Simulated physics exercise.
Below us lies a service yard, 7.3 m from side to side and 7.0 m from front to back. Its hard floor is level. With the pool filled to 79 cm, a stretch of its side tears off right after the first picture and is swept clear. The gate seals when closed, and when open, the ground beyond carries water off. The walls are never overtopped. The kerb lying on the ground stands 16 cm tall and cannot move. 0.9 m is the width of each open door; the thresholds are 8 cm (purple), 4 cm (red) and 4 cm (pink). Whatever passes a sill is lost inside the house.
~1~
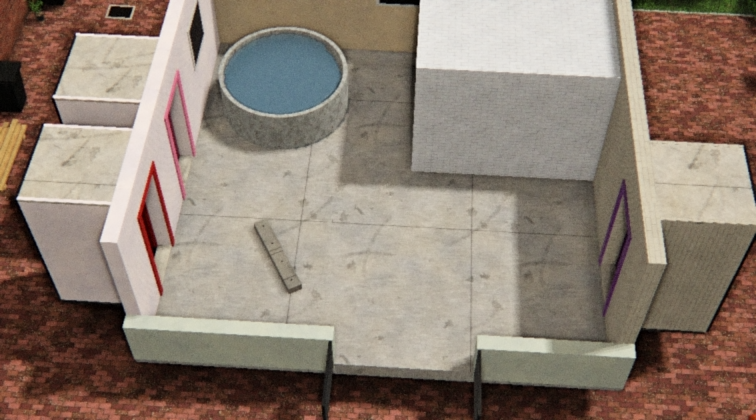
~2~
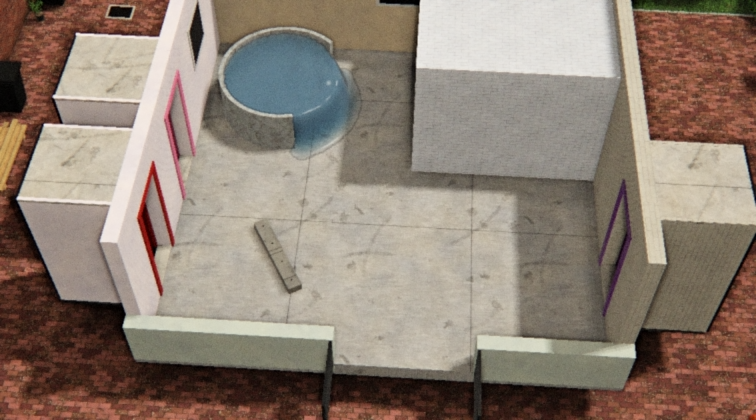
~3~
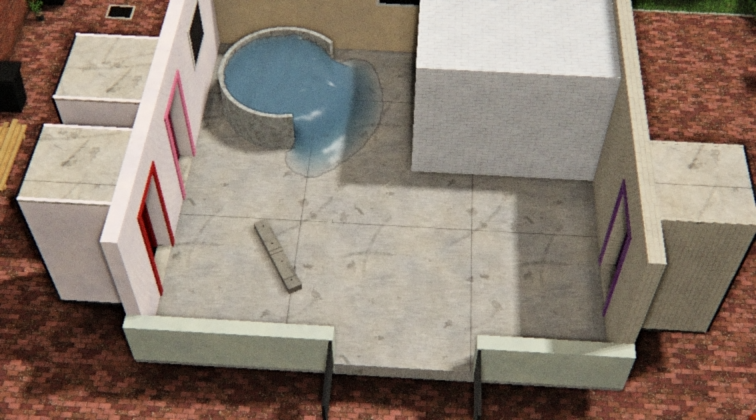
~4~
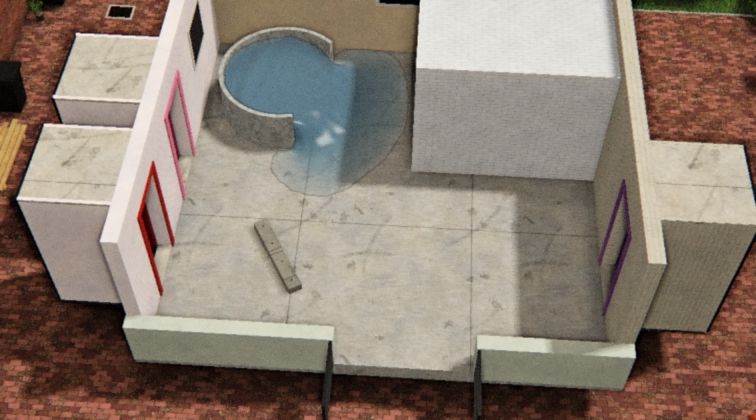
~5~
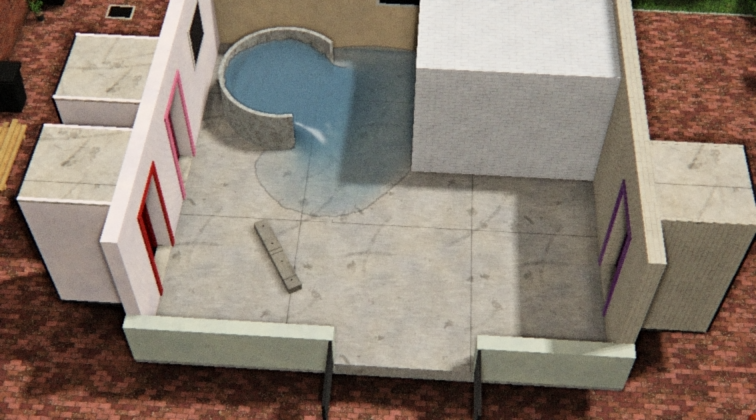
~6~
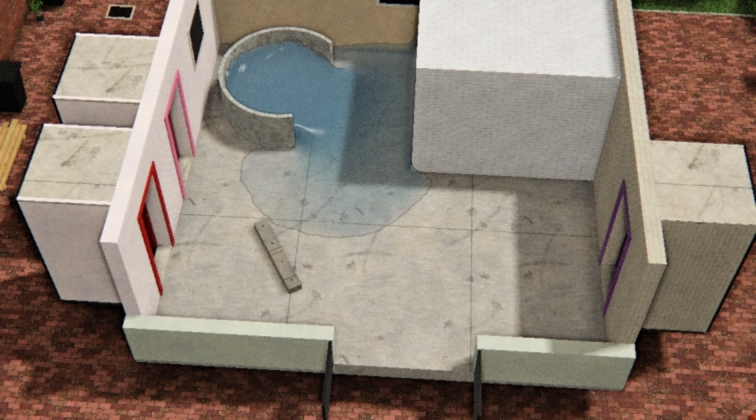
A walled yard with a pale, level stone floor is seen from high above, with reddish brick paving around it. A round grey pool of blue water stands at the back left, near pink and red doorways, with a white block to its right, a purple doorway at far right and a narrow slab on the floor. The pool's right side opens and water pours out, spreading forward and rightward in a thin, rounded sheet.
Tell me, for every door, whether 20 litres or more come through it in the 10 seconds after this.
Purple door - less than 20 litres; red door - 20 litres or more; pink door - less than 20 litres.
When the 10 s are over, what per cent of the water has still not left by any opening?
Close to 70 in a hundred remains.
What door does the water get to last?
That would be the pink one.
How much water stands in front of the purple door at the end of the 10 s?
About 4.0 cm.
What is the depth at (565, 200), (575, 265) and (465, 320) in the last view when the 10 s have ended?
In that order: 5, 5 and 5 cm.
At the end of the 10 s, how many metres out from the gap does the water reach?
About 6.8 m.
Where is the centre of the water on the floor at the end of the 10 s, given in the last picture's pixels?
Its balance point sits around (352, 201).
A moment later water covers 40 % of the floor and is deepest (52 cm) near (410, 137); purple door not reached, red door not reached, pink door not reached.
Soon after water covers 55 % of the floor and is deepest (40 cm) near (415, 57); purple door not reached, red door not reached, pink door not reached.
Next water covers 65 % of the floor and is deepest (34 cm) near (220, 47); purple door 8 cm at the sill, 1 L in, red door 1 cm at the sill, 0 L in, pink door not reached.
Later on water covers 90 % of the floor and is deepest (16 cm) near (229, 86); purple door 5 cm at the sill, 5 L in, red door 9 cm at the sill, 7 L in, pink door 3 cm at the sill, 0 L in.
At the end water covers 100 % of the floor and is deepest (10 cm) near (406, 57); purple door 4 cm at the sill, 5 L in, red door 8 cm at the sill, 39 L in, pink door 2 cm at the sill, 0 L in.
